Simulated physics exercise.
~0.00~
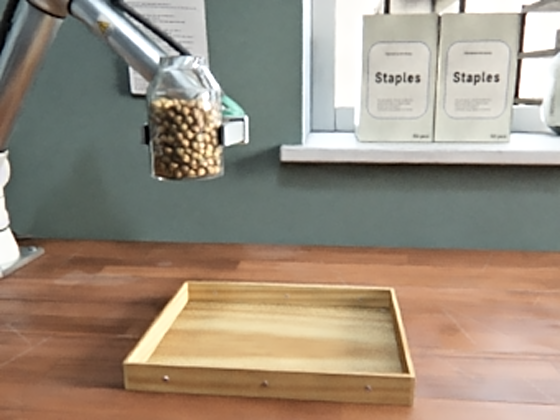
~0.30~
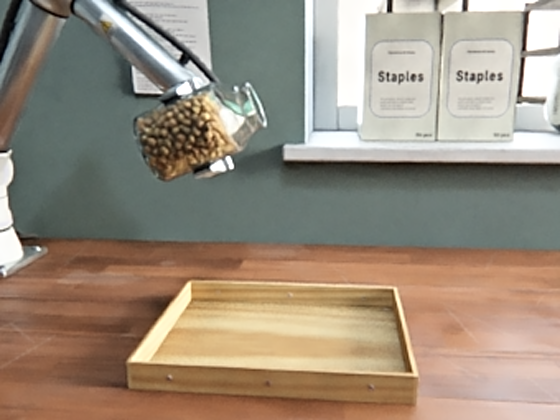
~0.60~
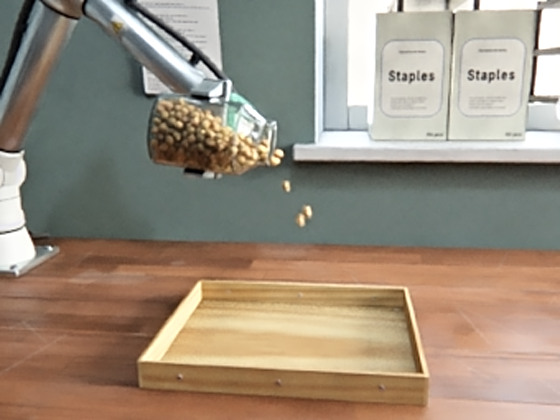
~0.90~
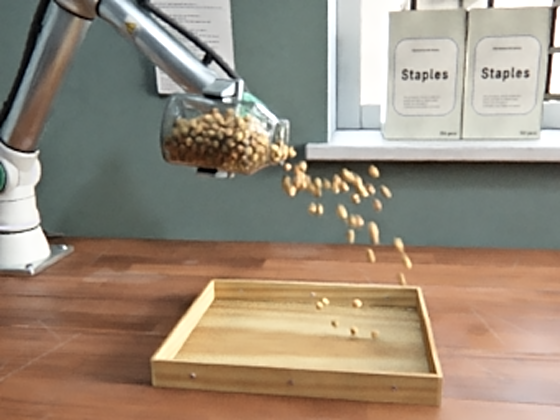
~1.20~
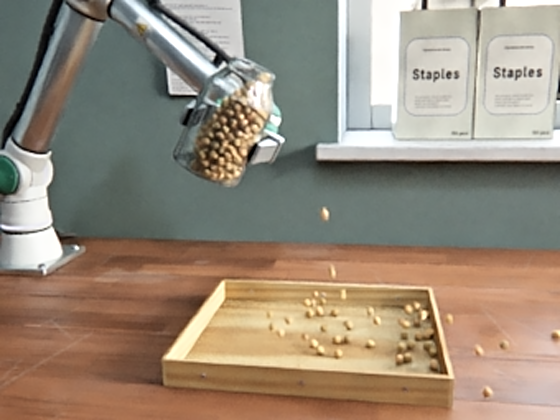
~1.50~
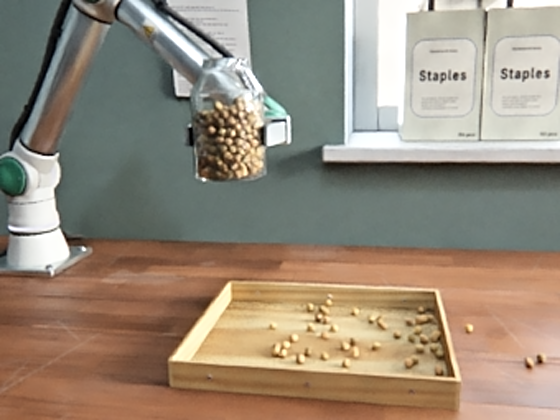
A robot arm tips a clear jar of dried chickpeas to the right above a shallow wooden tray, spilling some out, then turns it upright again. Most stay in the jar, while others lie scattered in the tray and a few rest on the table to its right.
